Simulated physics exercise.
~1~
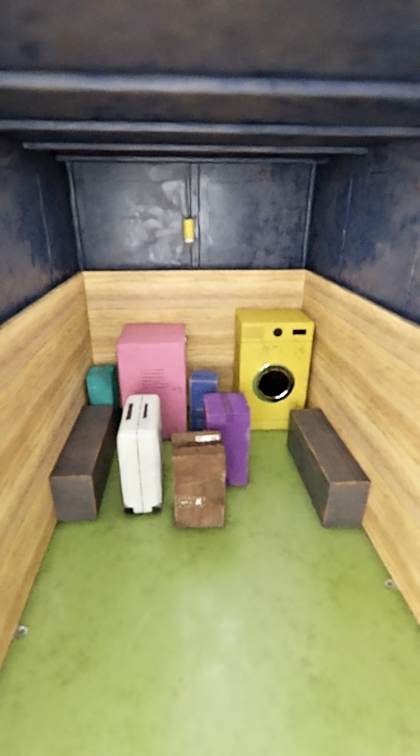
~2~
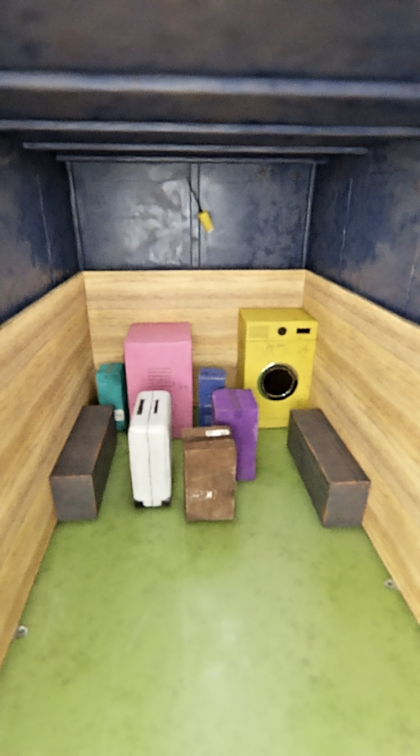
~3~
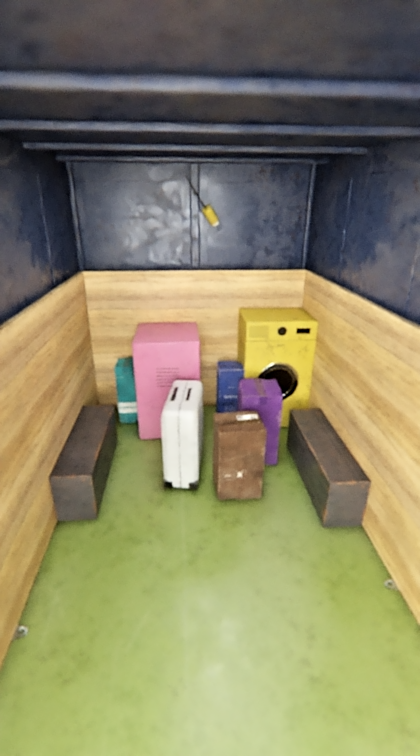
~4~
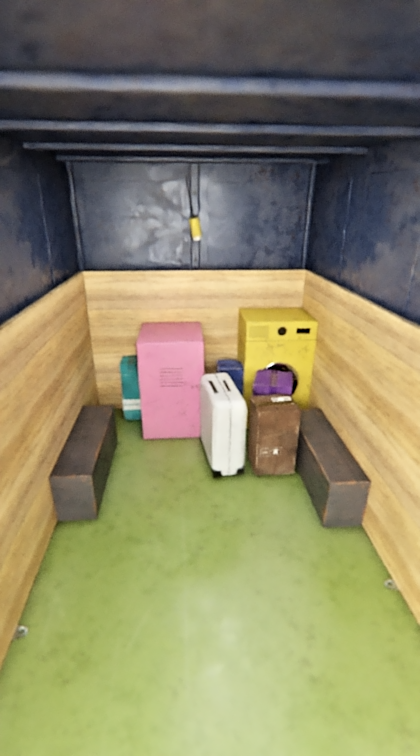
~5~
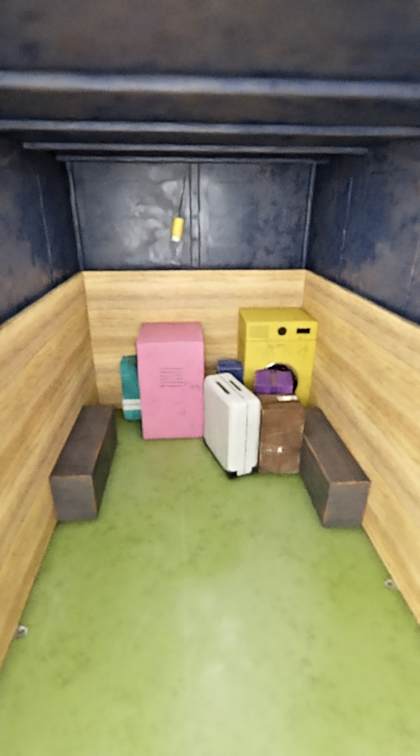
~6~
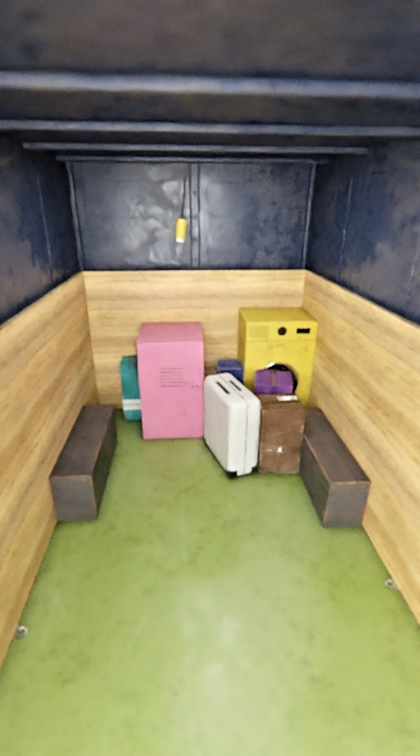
In the back of a van with a green floor, the white case and the brown, purple, turquoise and blue boxes slid right and towards the far end as a yellow lamp swung, then everything settled, still upright, beside the pink and yellow appliances.
